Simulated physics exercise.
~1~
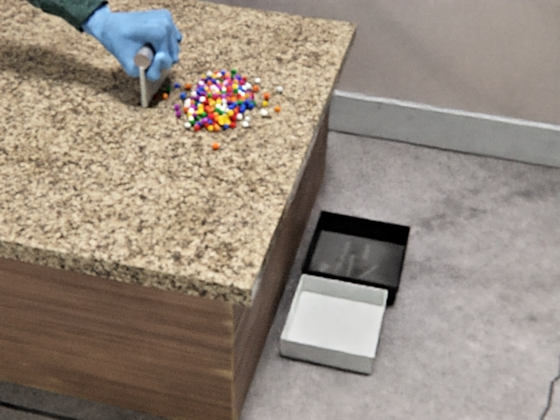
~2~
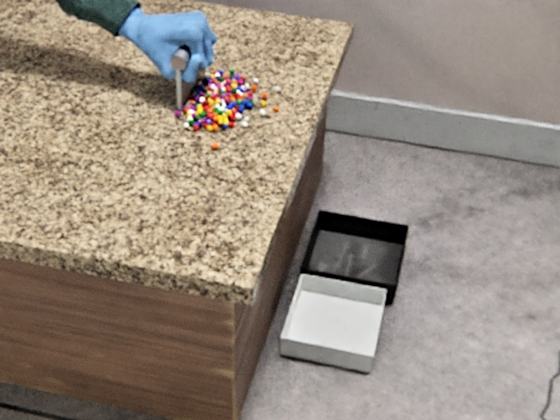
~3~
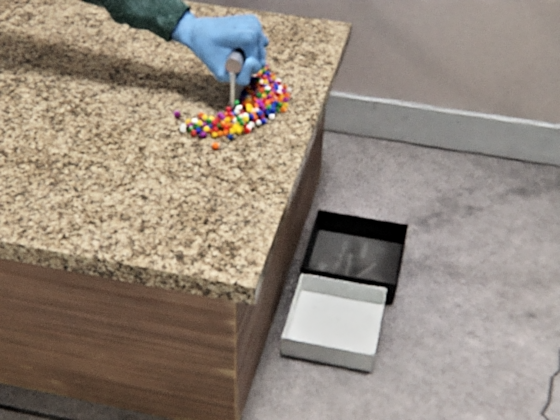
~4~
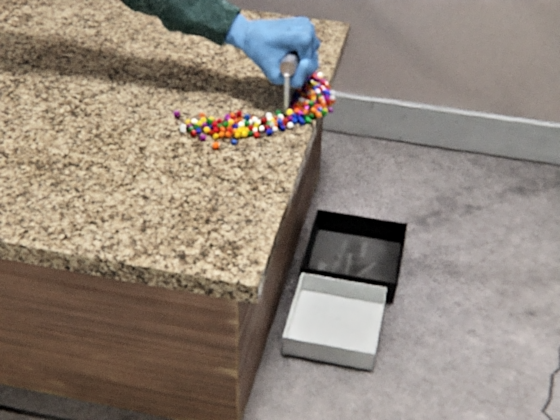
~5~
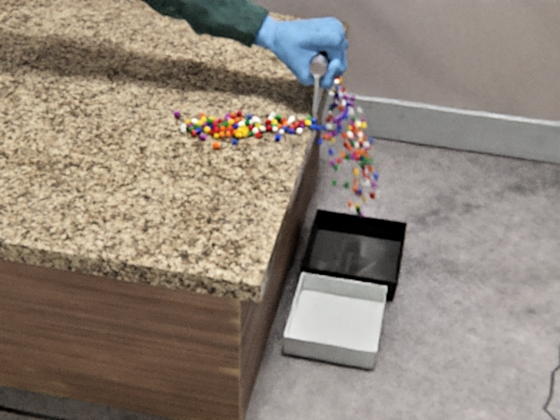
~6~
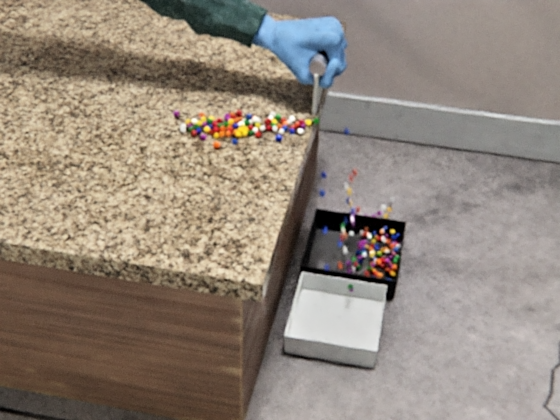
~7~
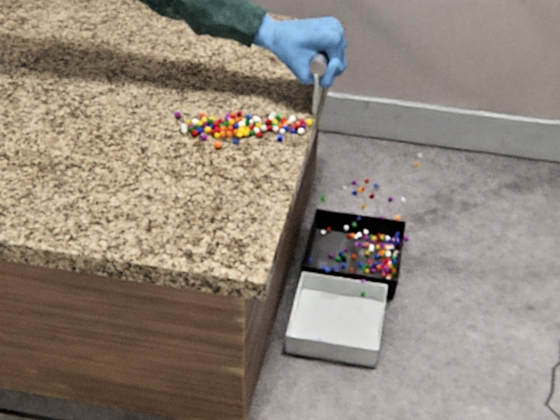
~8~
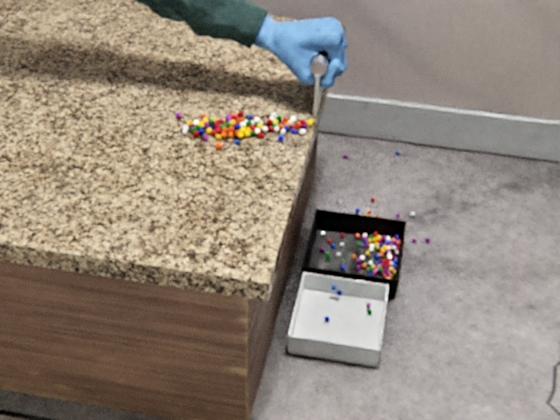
We see a blue-gloved hand slide a scraper rightward through colorful beads on a speckled countertop, stopping at the edge as many spill over. Most falling beads land in the black tin, a few scatter into the white tin and onto the floor, and a strip remains on top.
